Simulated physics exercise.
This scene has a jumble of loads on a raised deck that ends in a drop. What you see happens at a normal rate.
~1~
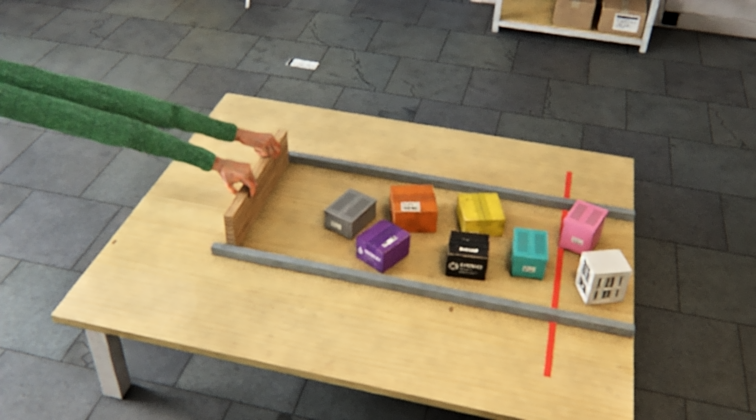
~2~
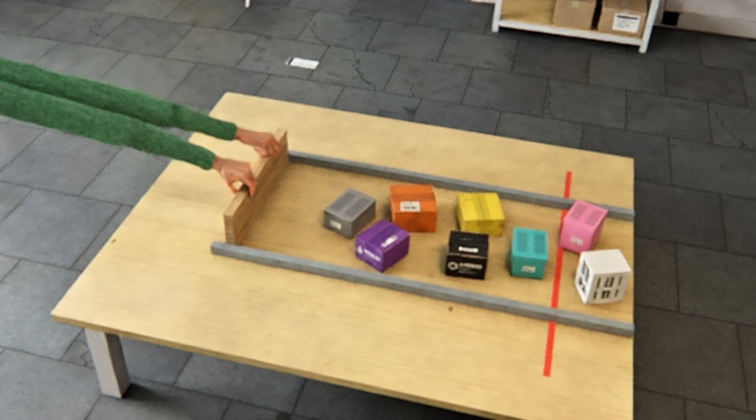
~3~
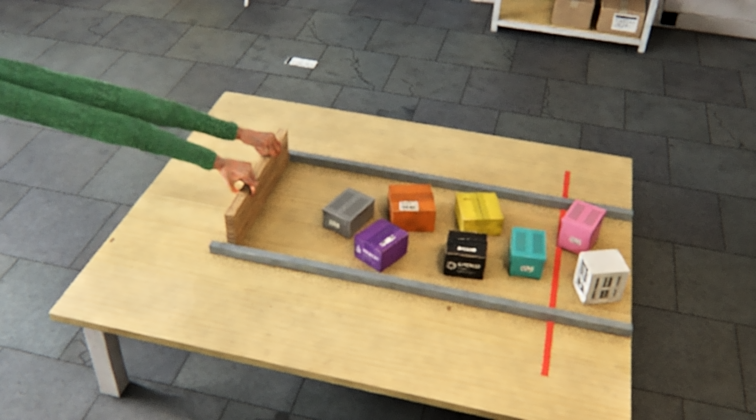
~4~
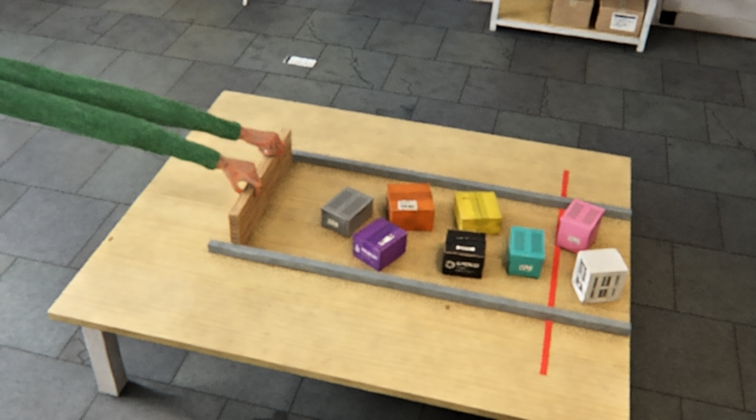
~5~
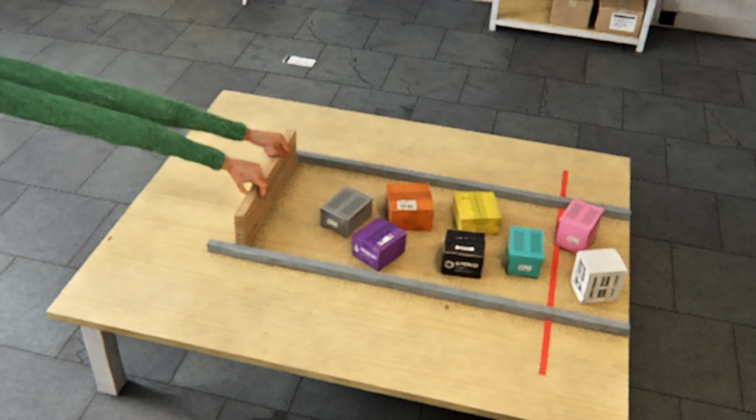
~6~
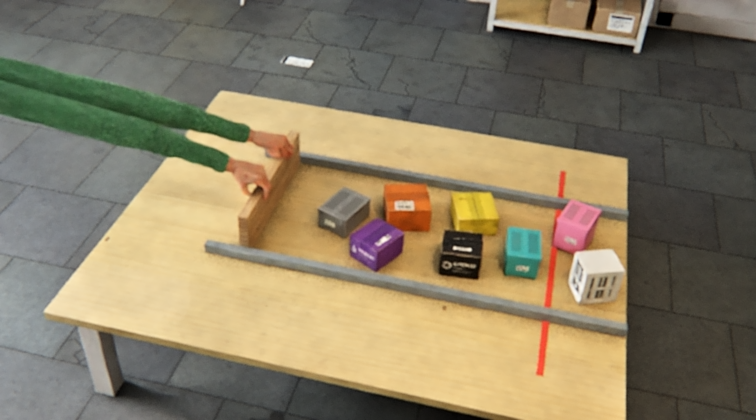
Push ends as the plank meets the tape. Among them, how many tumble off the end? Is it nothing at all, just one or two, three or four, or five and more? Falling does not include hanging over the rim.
I reckon the ones pushed off reach three but not past four.
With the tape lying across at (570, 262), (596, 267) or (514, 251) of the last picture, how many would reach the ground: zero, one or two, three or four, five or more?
Result per tape, in order - three or four / 5 or more / one to two.
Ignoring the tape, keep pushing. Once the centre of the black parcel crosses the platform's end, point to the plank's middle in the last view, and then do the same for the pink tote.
Approx. (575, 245) / approx. (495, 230) for the other.
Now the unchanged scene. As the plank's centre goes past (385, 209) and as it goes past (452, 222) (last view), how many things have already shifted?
Tally: First 4; then 7.
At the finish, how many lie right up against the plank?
Counting them up gives 2.
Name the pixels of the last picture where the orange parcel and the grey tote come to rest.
The one named first is at (607, 231), the next at (572, 252).
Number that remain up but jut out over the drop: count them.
2 overhanging.
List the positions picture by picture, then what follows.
White crate (603, 277); pink tote (583, 229); turquoise tote (529, 254); plank (259, 187); tape (560, 259), in the first picture.
Pink tote (582, 229); plank (258, 186), in the second picture.
Turquoise tote (527, 253); grey tote (349, 213), in the third picture.
White crate (599, 276); purple parcel (380, 244), in the fourth picture.
Pink tote (579, 228); yellow box (476, 213), in the fifth picture.
White crate (596, 277); pink tote (576, 229); turquoise tote (522, 253); plank (271, 188); tape (553, 258), in the sixth picture.
Early on, none off yet; white crate at rest near (596, 277); pink tote at rest near (576, 229); turquoise tote at rest near (522, 253).
A while later, none off yet; white crate travelled a little near (605, 279); pink tote travelled about its own width near (634, 243); turquoise tote travelled about its own width near (584, 257).
Finally, the number that fall off is three or four; lost, yellow box, turquoise tote, pink tote and white crate.
